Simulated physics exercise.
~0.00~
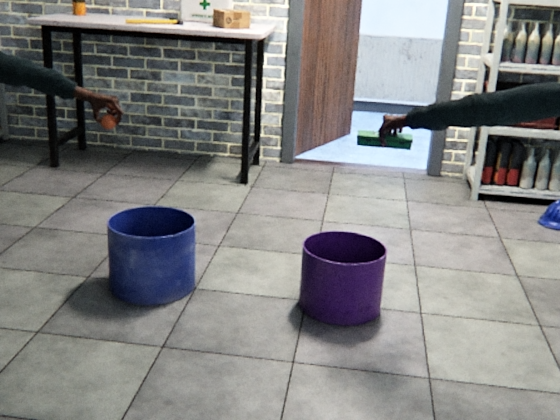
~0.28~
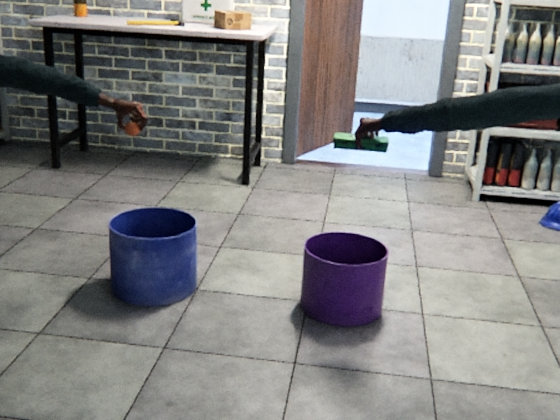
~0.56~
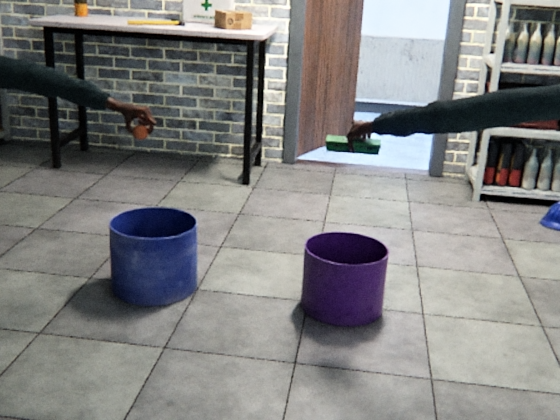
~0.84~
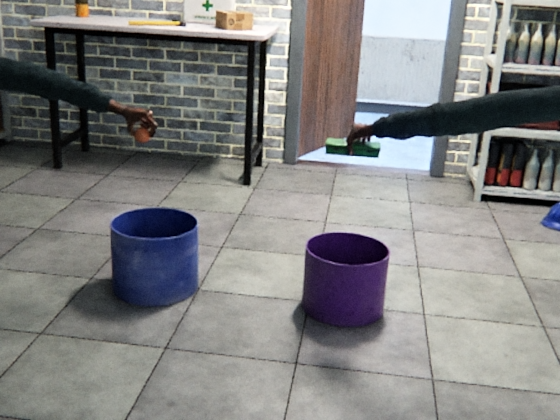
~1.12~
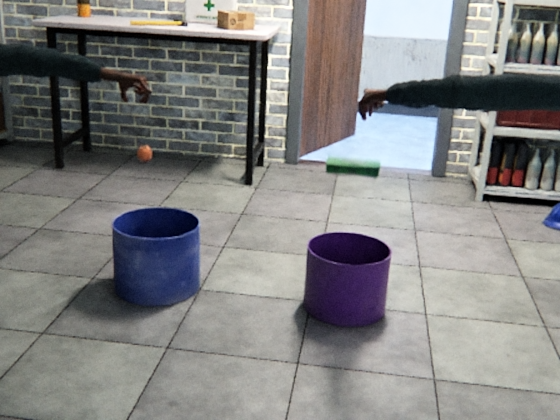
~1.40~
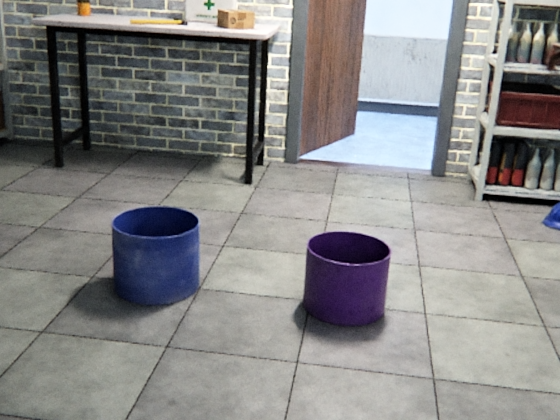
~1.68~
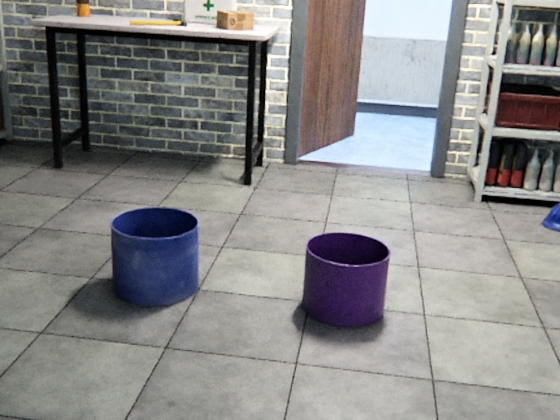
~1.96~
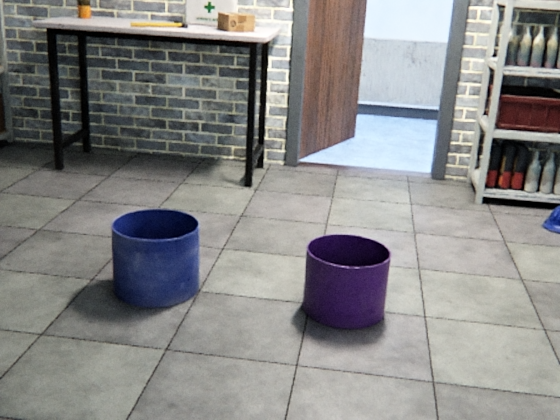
In a room with a grey tiled floor and brick walls, a slightly swaying camera looks down on a blue bin at left and a purple bucket to its right. A table, a partly open door and shelves of bottles stand behind. Two arms reach in from opposite sides, the left hand holding a small orange tomato and the right a green case. They shift slightly inward, then let go and draw back as both objects drop. The objects and arms disappear from view, the tomato ending inside the blue bin and the case inside the purple bucket, while both containers stay put.
